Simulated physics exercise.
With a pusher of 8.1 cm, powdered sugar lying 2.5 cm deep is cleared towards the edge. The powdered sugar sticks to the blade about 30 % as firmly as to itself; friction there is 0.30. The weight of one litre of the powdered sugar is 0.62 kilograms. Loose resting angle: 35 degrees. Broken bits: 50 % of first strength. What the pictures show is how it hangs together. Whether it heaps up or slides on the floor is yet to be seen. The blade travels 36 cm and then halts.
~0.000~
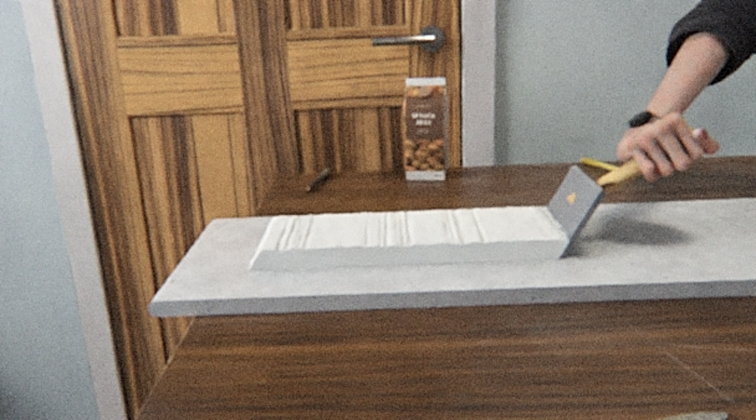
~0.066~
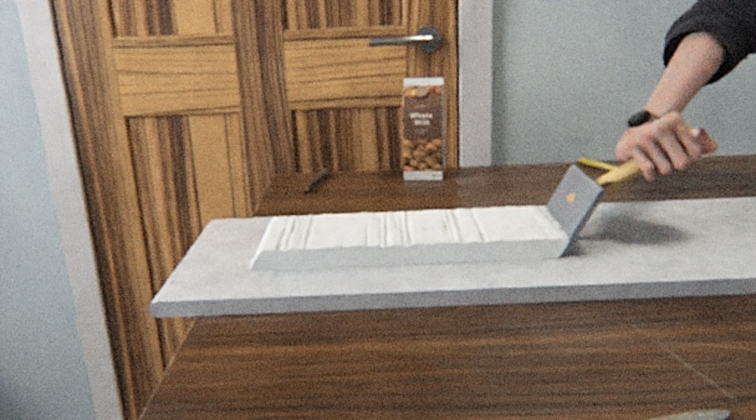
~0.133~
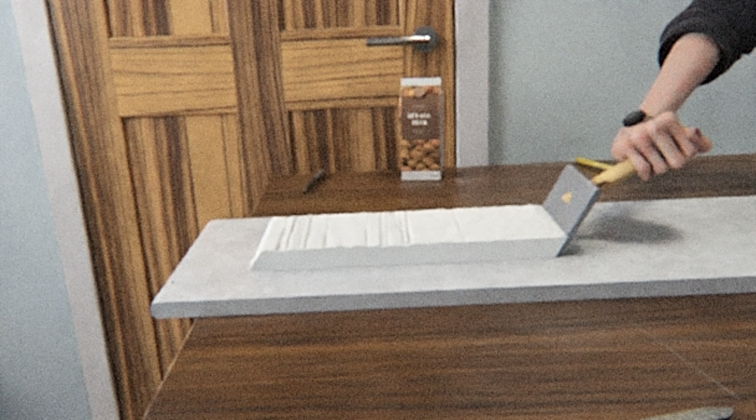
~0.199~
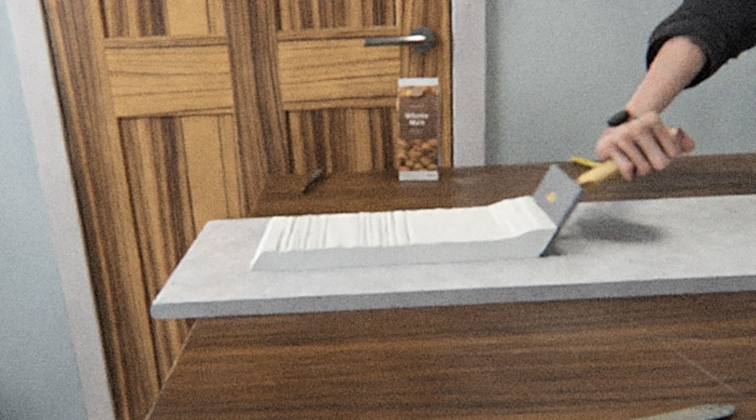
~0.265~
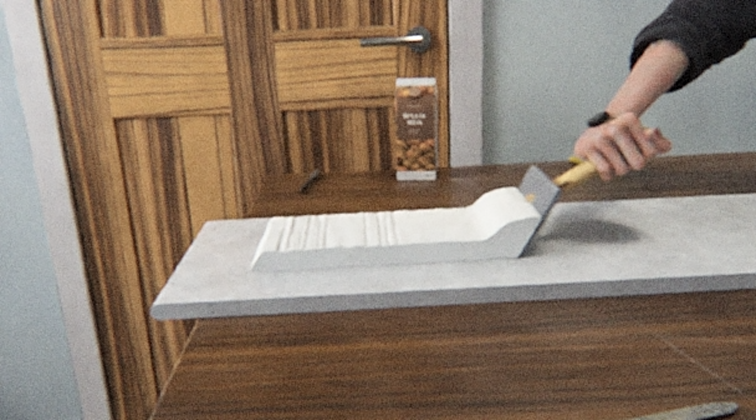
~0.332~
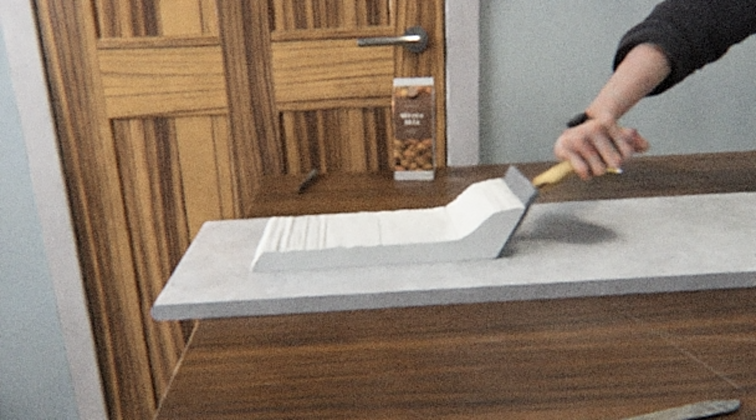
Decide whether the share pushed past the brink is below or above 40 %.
It finishes short of 40 %.
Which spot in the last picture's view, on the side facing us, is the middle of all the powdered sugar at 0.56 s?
Estimated pixel: (369, 245).
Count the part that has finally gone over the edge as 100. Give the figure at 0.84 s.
I'd put it at around 0 %.
By 0.56 s, 0 % has gone over the edge.
By 0.84 s, 0 % has gone over the edge.
By 1.12 s, 20 % has gone over the edge.
By 1.39 s, 30 % has gone over the edge.
By 1.58 s, at the end, 31 % has gone over the edge.
